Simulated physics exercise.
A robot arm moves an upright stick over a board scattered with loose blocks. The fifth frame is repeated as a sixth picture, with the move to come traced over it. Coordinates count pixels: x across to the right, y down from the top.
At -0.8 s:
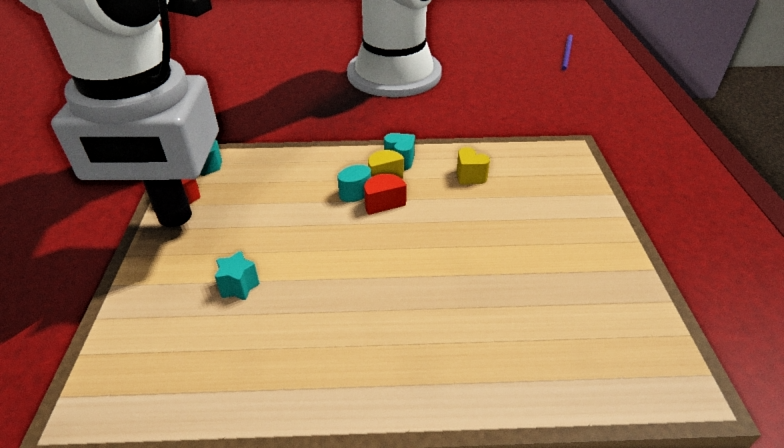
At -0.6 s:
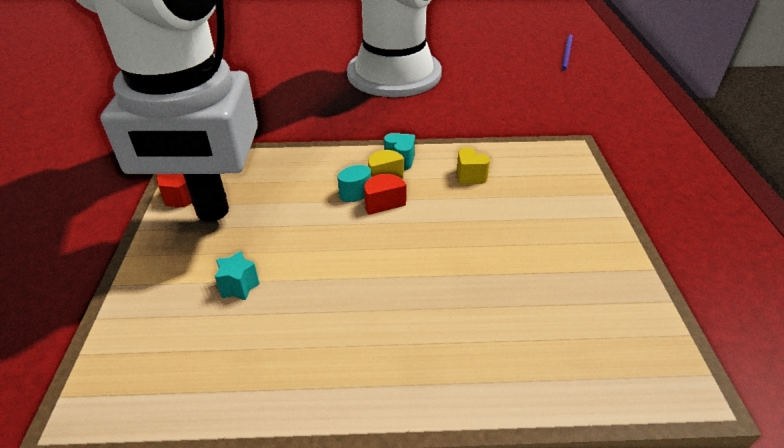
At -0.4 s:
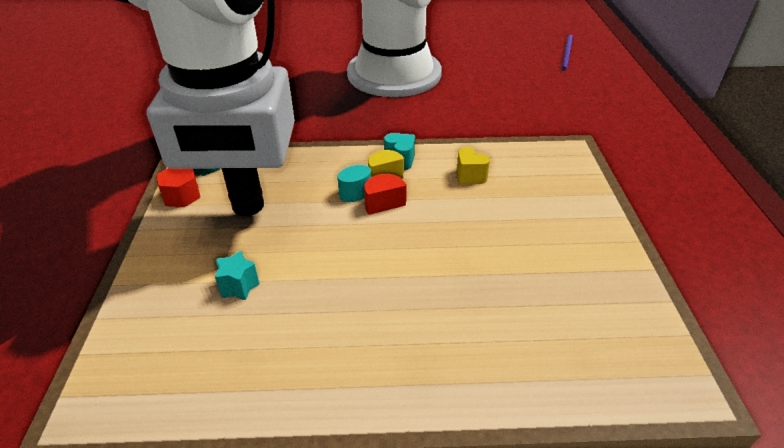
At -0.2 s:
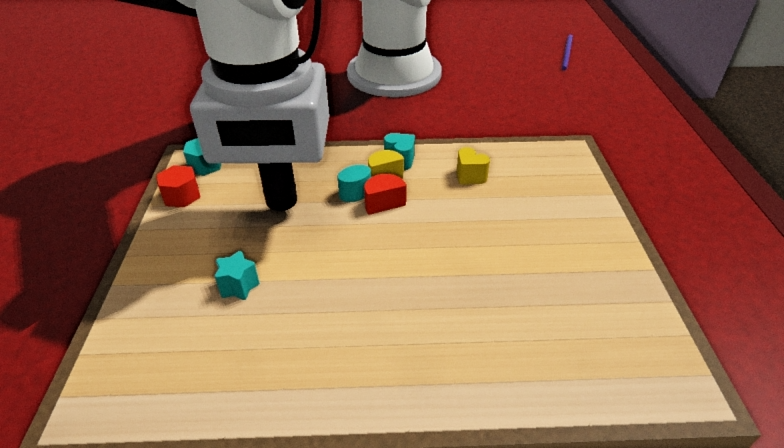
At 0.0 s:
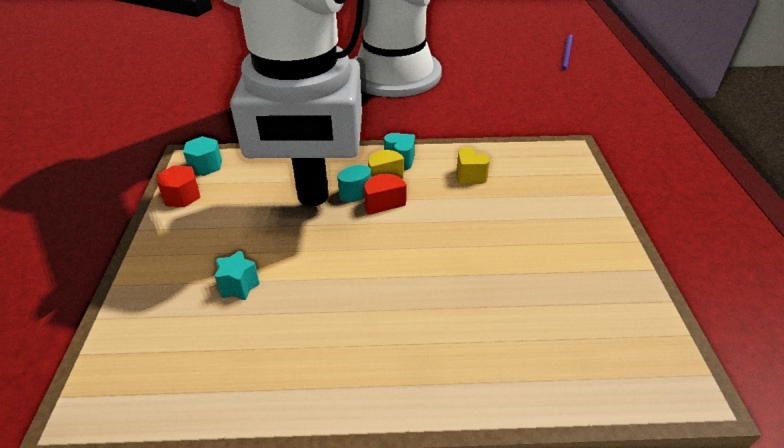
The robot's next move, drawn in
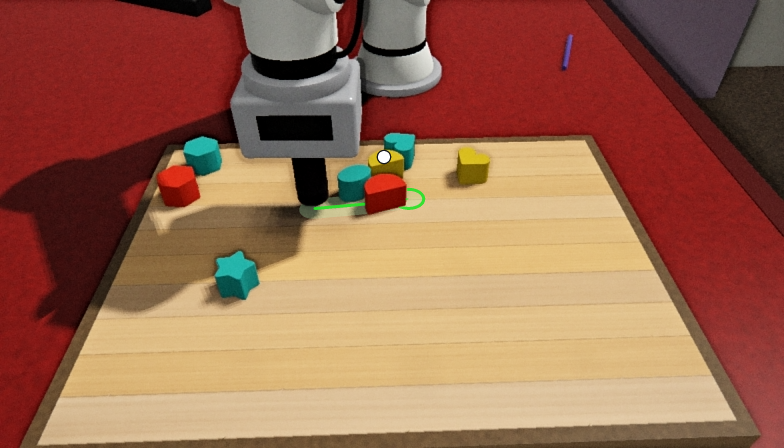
Robot arm sliding an upright black stick rightward across a wooden board toward a cluster of coloured blocks, which stay still.
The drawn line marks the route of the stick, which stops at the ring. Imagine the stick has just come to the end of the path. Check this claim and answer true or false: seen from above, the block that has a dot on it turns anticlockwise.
That is false.
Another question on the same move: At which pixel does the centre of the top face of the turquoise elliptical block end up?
By then it is at (386, 162).
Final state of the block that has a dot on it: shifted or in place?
By the time the path is finished, it has moved at least a centimetre.
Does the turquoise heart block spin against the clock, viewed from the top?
I believe so.
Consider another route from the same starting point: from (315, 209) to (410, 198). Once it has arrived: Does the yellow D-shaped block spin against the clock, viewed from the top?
It seems not.
Path on the board, in a line from (315, 209) to (409, 199); the dot is on the yellow D-shaped block.
What follows on the original path. One third of the way, stick (346, 195); turquoise elliptical block (367, 169), turned 15° anticlockwise; yellow D-shaped block (394, 153); turquoise heart block (404, 138), turned 15° anticlockwise.
Two thirds of the way, stick (378, 192); turquoise elliptical block (380, 163), turned 75° anticlockwise; red D-shaped block (412, 180); yellow D-shaped block (397, 149), turned 35° clockwise; turquoise heart block (407, 137), turned 35° anticlockwise.
At the end, stick (409, 188); turquoise elliptical block (386, 162), turned 100° anticlockwise; red D-shaped block (443, 176); yellow D-shaped block (397, 149), turned 35° clockwise; turquoise heart block (407, 137), turned 35° anticlockwise.
